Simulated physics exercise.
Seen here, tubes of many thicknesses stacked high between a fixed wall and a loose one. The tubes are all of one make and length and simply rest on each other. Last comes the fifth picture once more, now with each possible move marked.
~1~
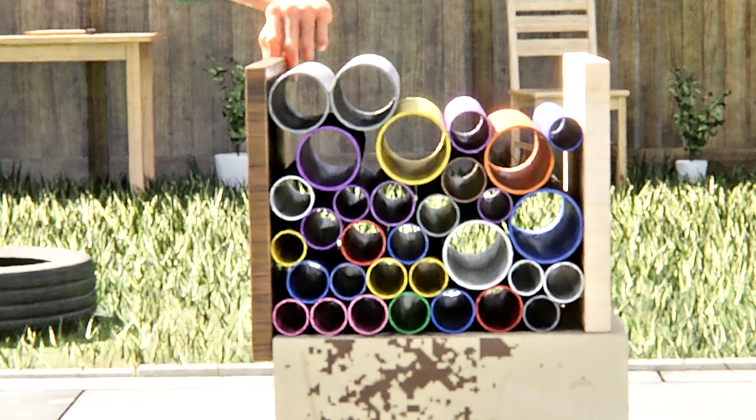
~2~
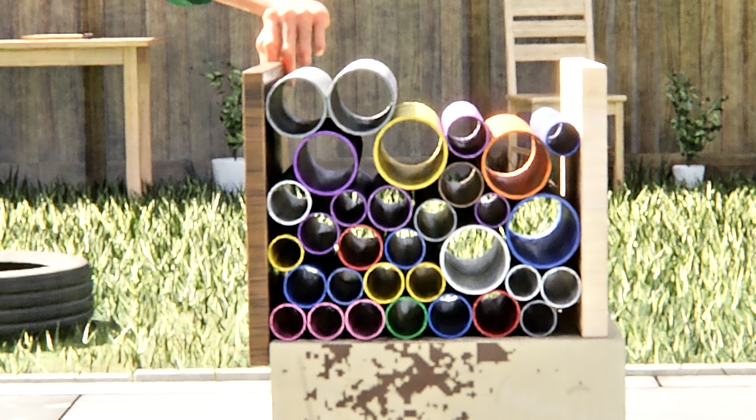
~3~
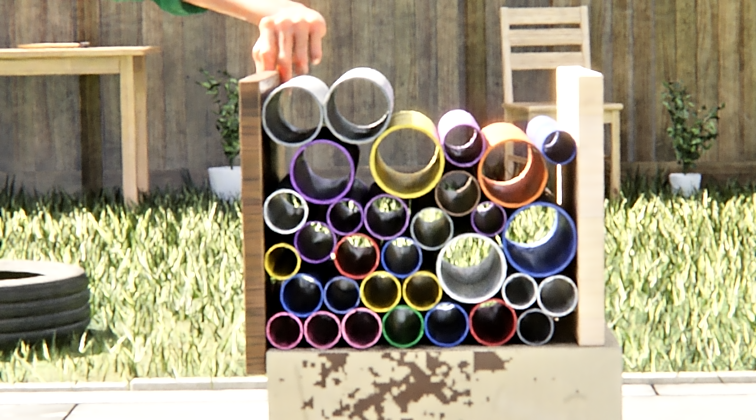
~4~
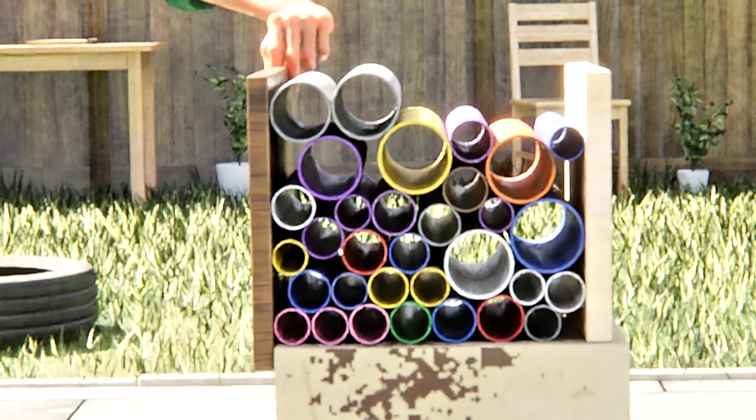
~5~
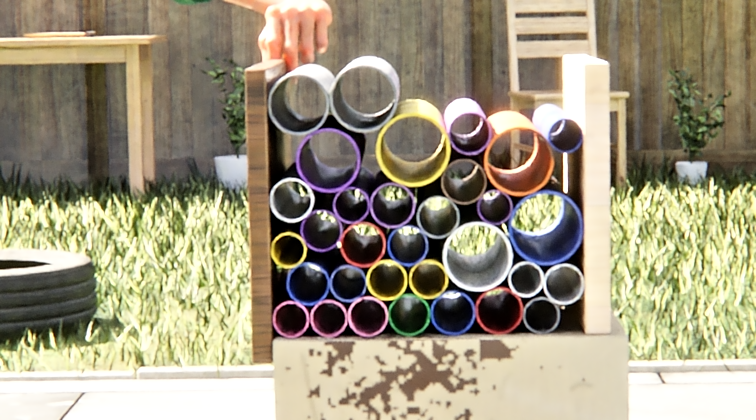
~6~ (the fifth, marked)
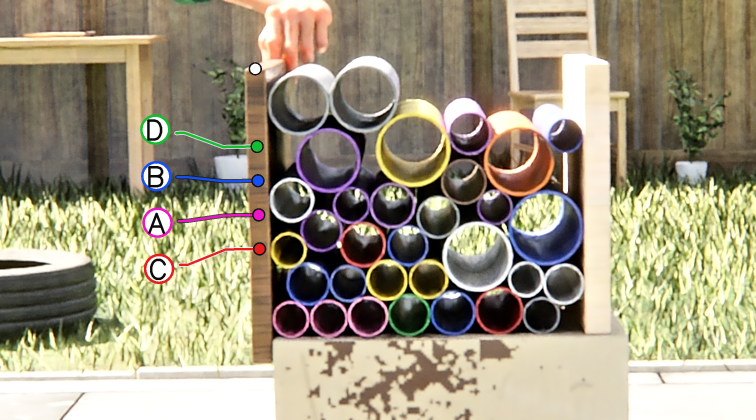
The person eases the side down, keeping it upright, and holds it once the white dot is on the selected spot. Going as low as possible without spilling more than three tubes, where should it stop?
Lower it to A and no more.
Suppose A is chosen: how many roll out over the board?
It comes to one.
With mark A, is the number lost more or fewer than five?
At A, fewer than five.
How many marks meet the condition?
The number is three.
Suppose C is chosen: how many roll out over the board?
The count is four.
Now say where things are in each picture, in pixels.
The first picture shows an orange tube (519, 159); a grey tube (364, 96); side board (272, 197).
The second picture shows side board (269, 202); a pink tube (288, 322).
The third picture shows a red tube (493, 322); a yellow tube (381, 291).
The fourth picture shows a yellow tube (290, 257); a purple tube (353, 213).
The fifth picture shows an orange tube (519, 161); a grey tube (364, 98); side board (272, 200).
On the copy, A at (259, 215); B at (258, 181); C at (260, 249); D at (257, 147); the white dot at (255, 69).
On A. First, top of the board (269, 138).
Then, top of the board (270, 213).
Finally, top of the board (270, 214), one out over the board.
By contrast, B one out over the board; C four out over the board; D none out over the board.
